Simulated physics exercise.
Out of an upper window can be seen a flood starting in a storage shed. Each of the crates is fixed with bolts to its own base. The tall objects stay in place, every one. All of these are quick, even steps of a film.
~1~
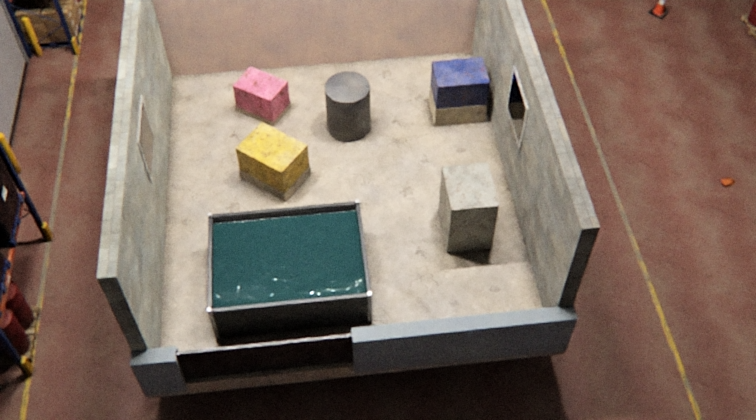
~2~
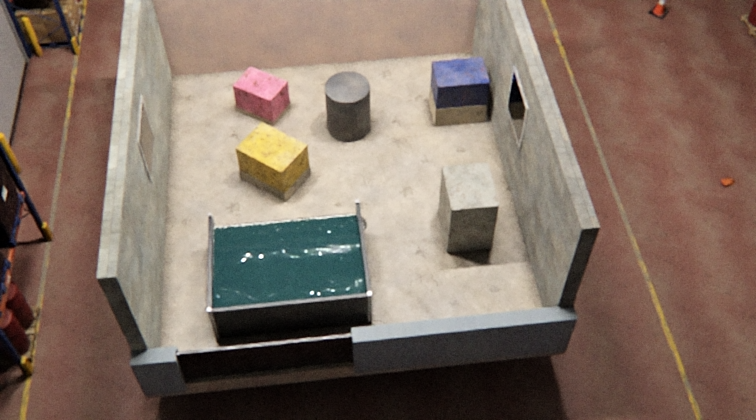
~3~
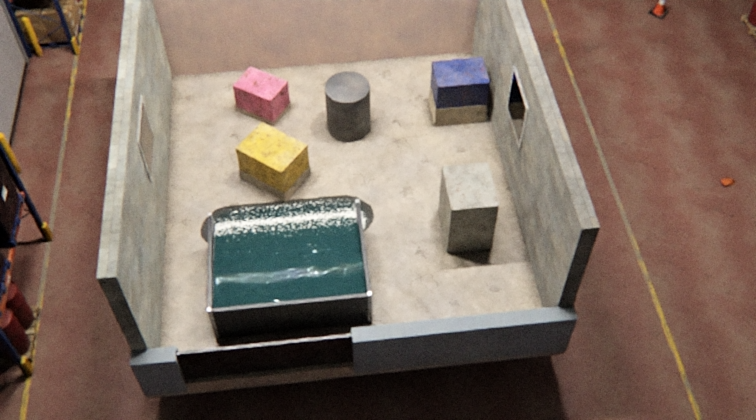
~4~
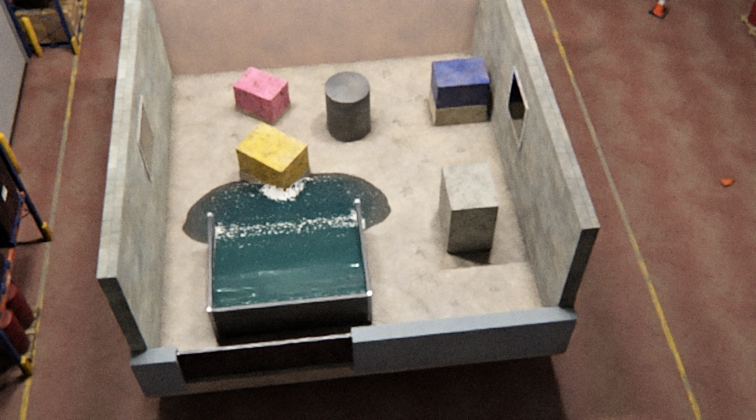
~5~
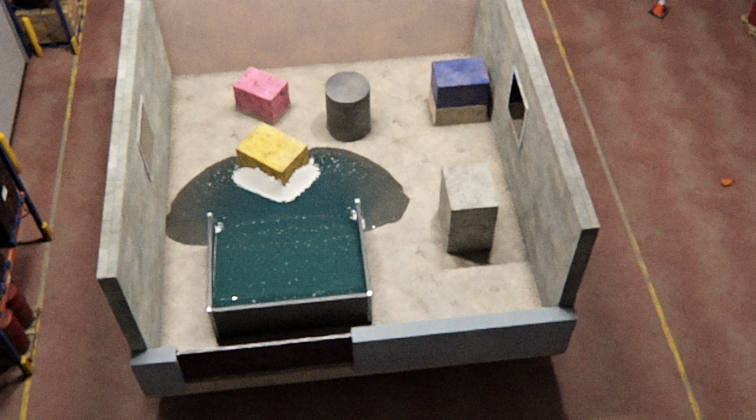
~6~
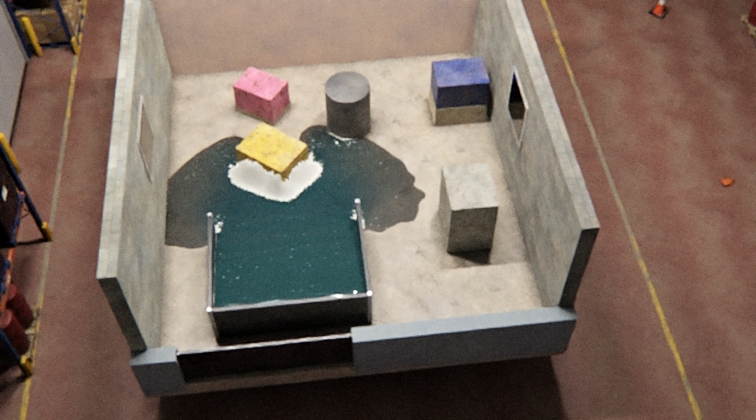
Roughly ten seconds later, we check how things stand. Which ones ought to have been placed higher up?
In the end: The blue crate stays dry; the yellow crate gets soaked; the pink crate gets soaked.
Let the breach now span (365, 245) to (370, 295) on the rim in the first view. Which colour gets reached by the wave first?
My pick is the blue one.
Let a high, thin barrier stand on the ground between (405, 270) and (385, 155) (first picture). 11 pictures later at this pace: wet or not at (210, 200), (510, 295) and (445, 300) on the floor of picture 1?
As listed: Wet, no water, clear.
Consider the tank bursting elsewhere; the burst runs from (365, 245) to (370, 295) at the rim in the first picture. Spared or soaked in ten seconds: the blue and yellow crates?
My take: The blue one stays clear, while the yellow one stays clear.
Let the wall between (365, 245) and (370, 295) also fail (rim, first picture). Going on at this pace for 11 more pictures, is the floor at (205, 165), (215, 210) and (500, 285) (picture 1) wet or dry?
Those three places would be still unsoaked, still unsoaked and soaking, in that order.
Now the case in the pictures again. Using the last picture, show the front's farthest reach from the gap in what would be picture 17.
Somewhere around (456, 58).
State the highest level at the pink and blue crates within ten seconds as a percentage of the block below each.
About 210 % and 60 %.
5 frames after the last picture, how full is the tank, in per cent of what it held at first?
My reading is 44 %.
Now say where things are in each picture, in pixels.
Still water in the tank at (288, 257), in the first frame.
Water pours out on the tank's far side and has run to (363, 227), in the second frame.
The front is at (368, 212), out from the gap on the tank's far side, in the third frame.
The front is at (372, 190), out from the gap on the tank's far side, in the fourth frame.
The front is at (388, 178), out from the gap on the tank's far side, in the fifth frame.
The front is at (321, 129), out from the gap on the tank's far side, in the sixth frame.
A moment on, water covers 45 % of the floor; the blue crate water round its plinth, the yellow crate water round its plinth, the pink crate water round its plinth.
Next, water covers 55 % of the floor; the blue crate water round its plinth, the yellow crate water round its plinth, the pink crate water round its plinth.
Then, water covers 80 % of the floor; the blue crate water round its plinth, the yellow crate water round its plinth, the pink crate water round its plinth.
Later, water covers 95 % of the floor; the blue crate water round its plinth, the yellow crate water round its plinth, the pink crate water round its plinth.
In the end, water covers 100 % of the floor; the blue crate stayed above the water, the yellow crate was topped, the pink crate was topped.
